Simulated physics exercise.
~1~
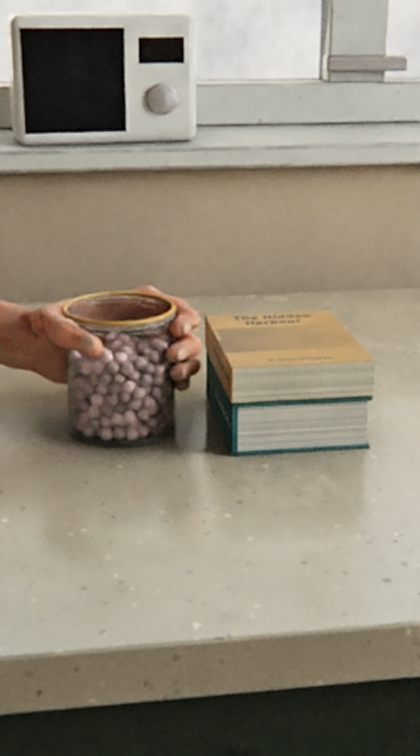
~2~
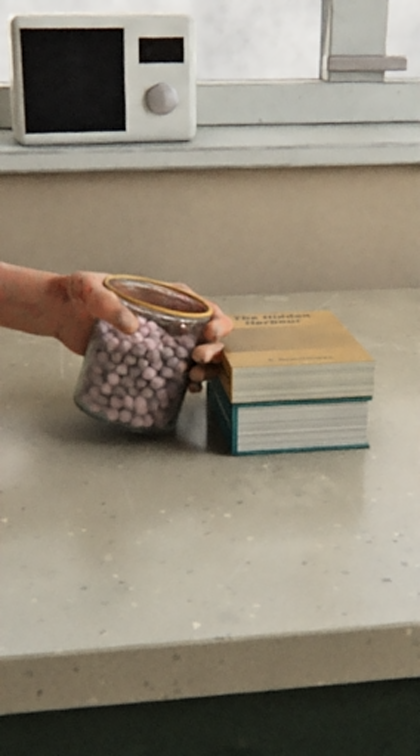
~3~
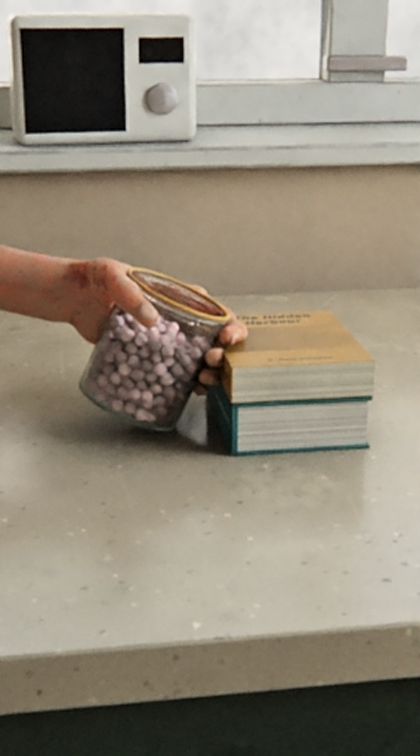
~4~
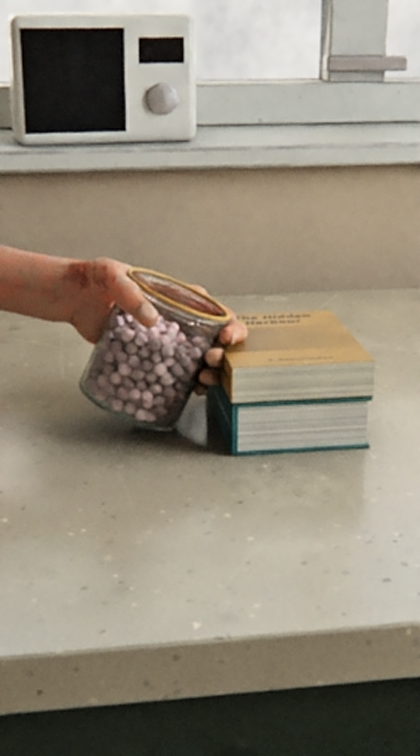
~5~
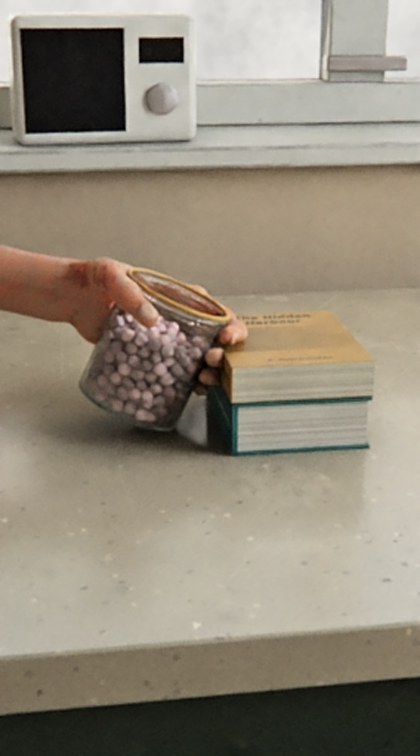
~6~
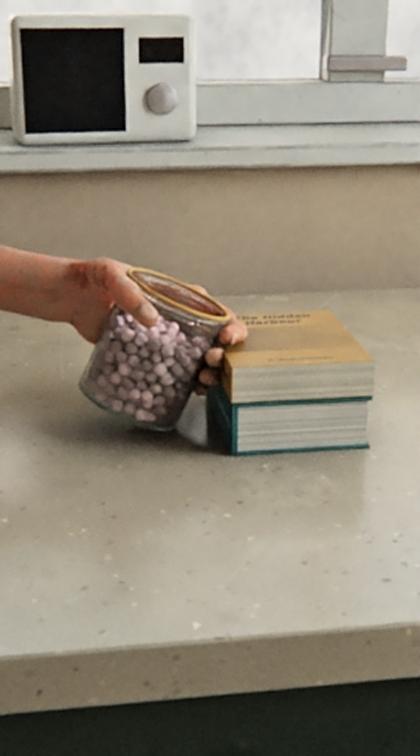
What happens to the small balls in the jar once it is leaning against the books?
They all stay inside the jar, below its rim, and none spill onto the counter.
